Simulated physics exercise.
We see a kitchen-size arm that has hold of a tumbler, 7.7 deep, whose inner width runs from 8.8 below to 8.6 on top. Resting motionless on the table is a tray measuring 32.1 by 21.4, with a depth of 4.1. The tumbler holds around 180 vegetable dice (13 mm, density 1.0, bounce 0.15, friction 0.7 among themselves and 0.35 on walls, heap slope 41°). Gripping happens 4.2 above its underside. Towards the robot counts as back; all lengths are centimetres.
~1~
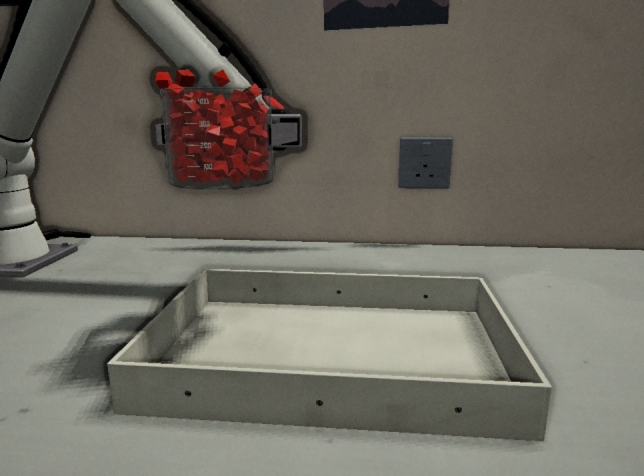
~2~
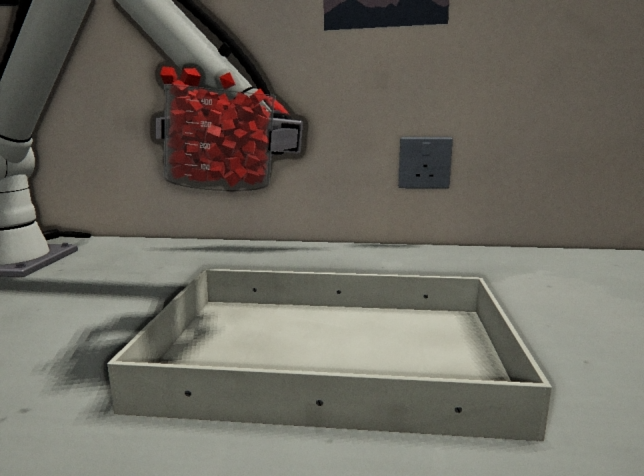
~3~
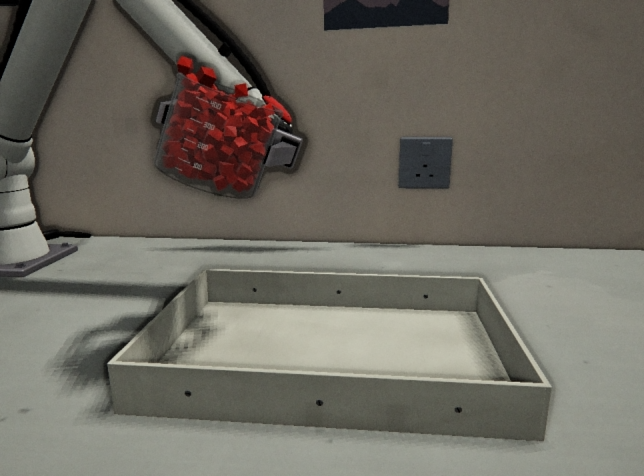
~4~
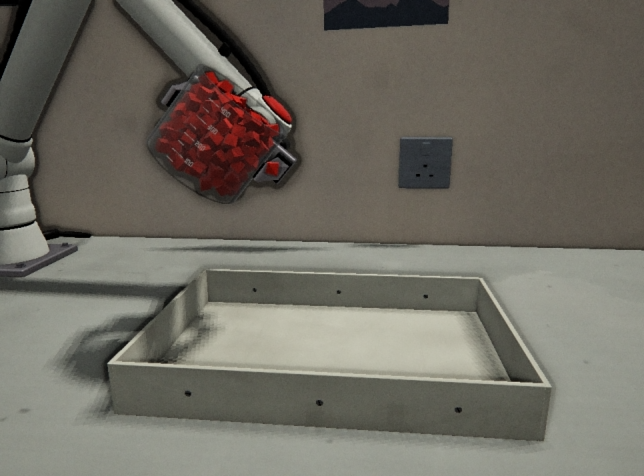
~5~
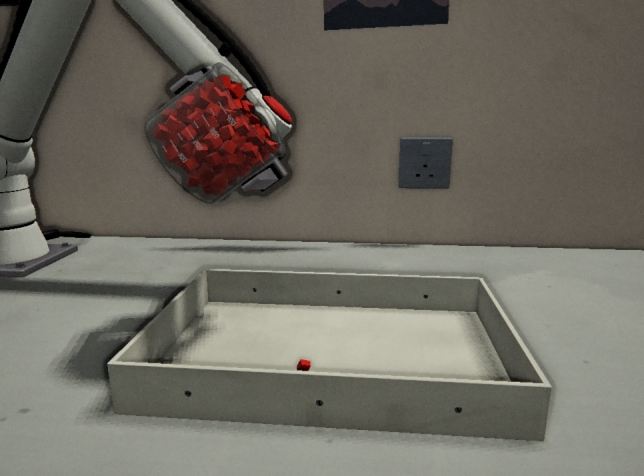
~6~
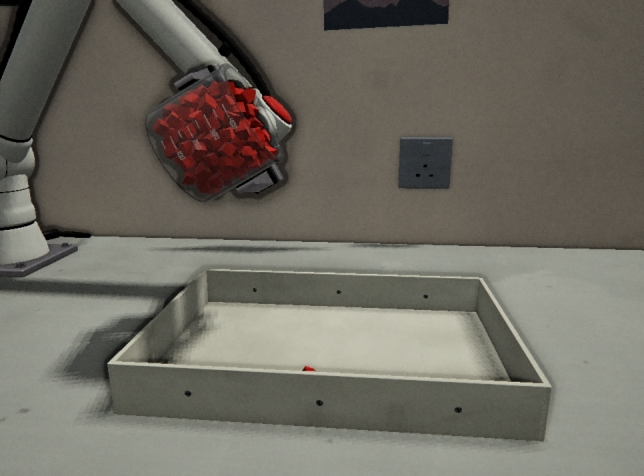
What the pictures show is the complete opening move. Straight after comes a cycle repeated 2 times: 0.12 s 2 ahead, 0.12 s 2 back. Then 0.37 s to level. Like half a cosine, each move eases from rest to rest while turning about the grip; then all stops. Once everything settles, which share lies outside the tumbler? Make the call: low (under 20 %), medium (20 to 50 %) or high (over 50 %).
My call: Low.
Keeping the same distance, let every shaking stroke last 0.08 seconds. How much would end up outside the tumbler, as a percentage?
In that case around 20 per cent.
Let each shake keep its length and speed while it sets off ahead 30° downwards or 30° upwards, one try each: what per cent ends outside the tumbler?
I'd say close to 5 percent for the first and close to 5 percent for the second.
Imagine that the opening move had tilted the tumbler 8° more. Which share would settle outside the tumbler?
It would be near 15 per cent.
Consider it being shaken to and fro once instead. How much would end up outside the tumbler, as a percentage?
Roughly 5 percent.
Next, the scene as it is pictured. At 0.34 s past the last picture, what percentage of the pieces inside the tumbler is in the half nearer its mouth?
50 per cent.
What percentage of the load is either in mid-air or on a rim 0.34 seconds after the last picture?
About 2 %.
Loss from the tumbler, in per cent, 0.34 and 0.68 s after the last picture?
I'd put it near 5 percent first and near 5 percent later.
Then, 0.34 s later, tilted 61° forward, highest piece 25 above the table; 175 in the tumbler, 4 in the tray, 4 in flight or on a rim.
Then, 0.68 s later, tilted 27° forward, highest piece 25 above the table; 172 in the tumbler, 10 in the tray, 1 in flight or on a rim.
Then, 1.05 s later, level, highest piece 25 above the table; 172 in the tumbler, 11 in the tray.
Then, 2.10 s later, level, highest piece 25 above the table; 172 in the tumbler, 11 in the tray.
At rest, 172 in the tumbler, 11 in the tray. That is 6 % outside the tumbler.
